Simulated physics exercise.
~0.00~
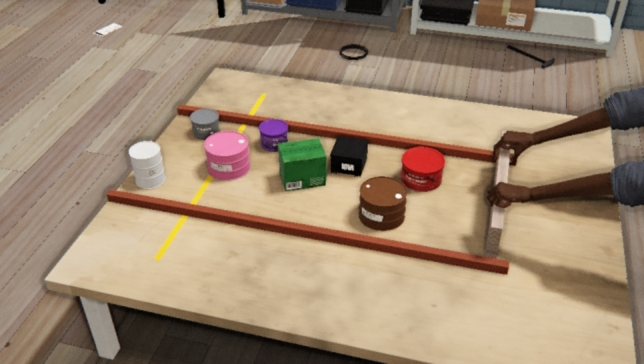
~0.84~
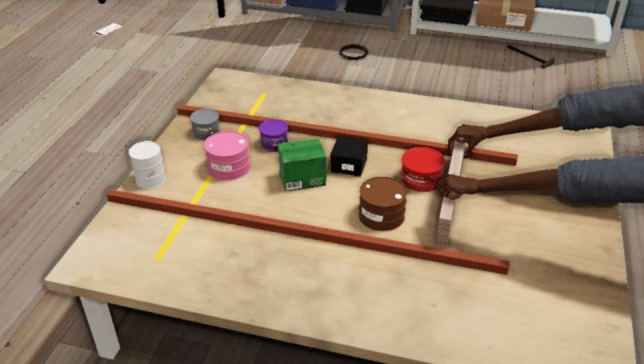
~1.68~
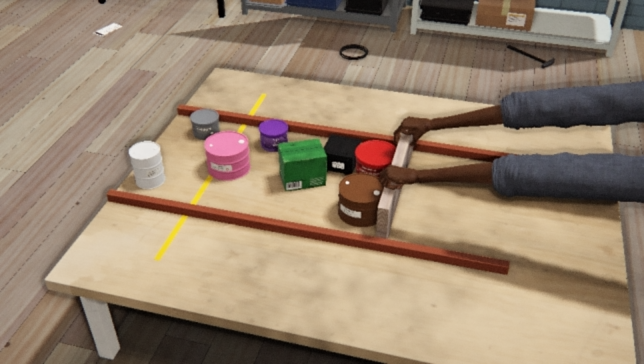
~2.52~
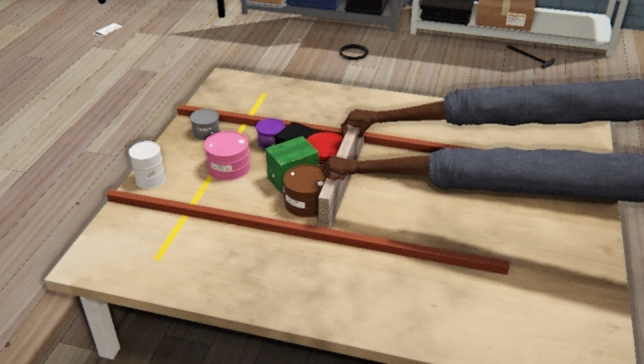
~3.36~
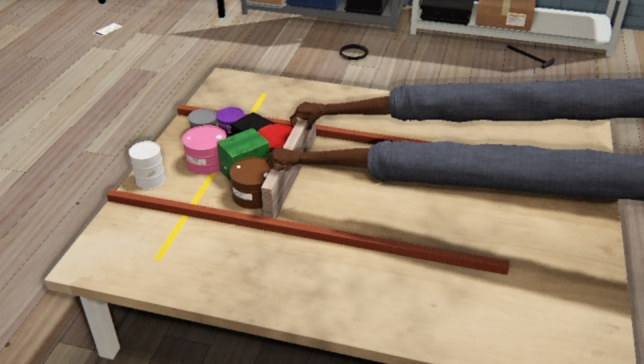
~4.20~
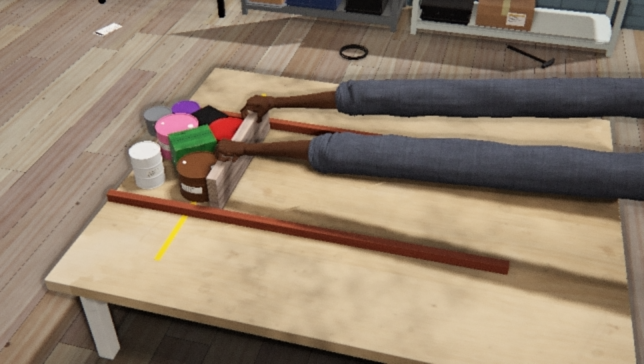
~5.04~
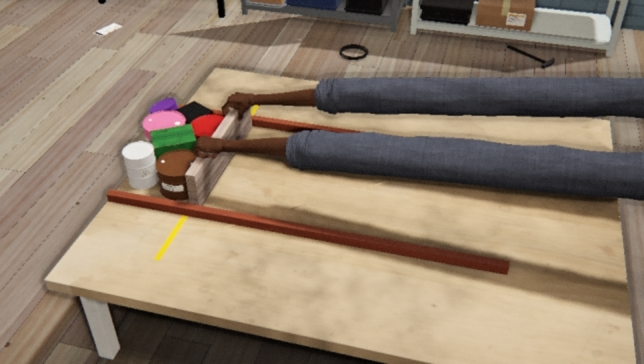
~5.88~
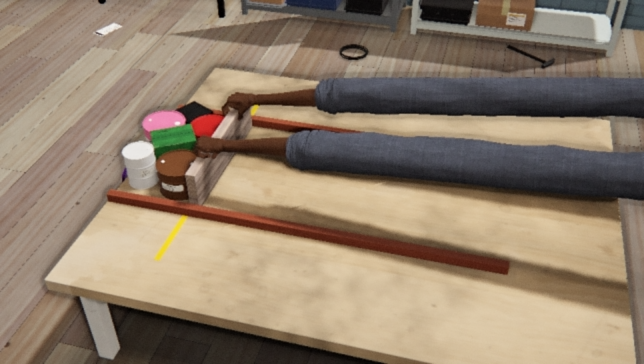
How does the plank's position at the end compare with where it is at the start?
It starts near the right ends of the rails, well away from the containers, and ends far to the left by the yellow tape, right up against the packed cluster.
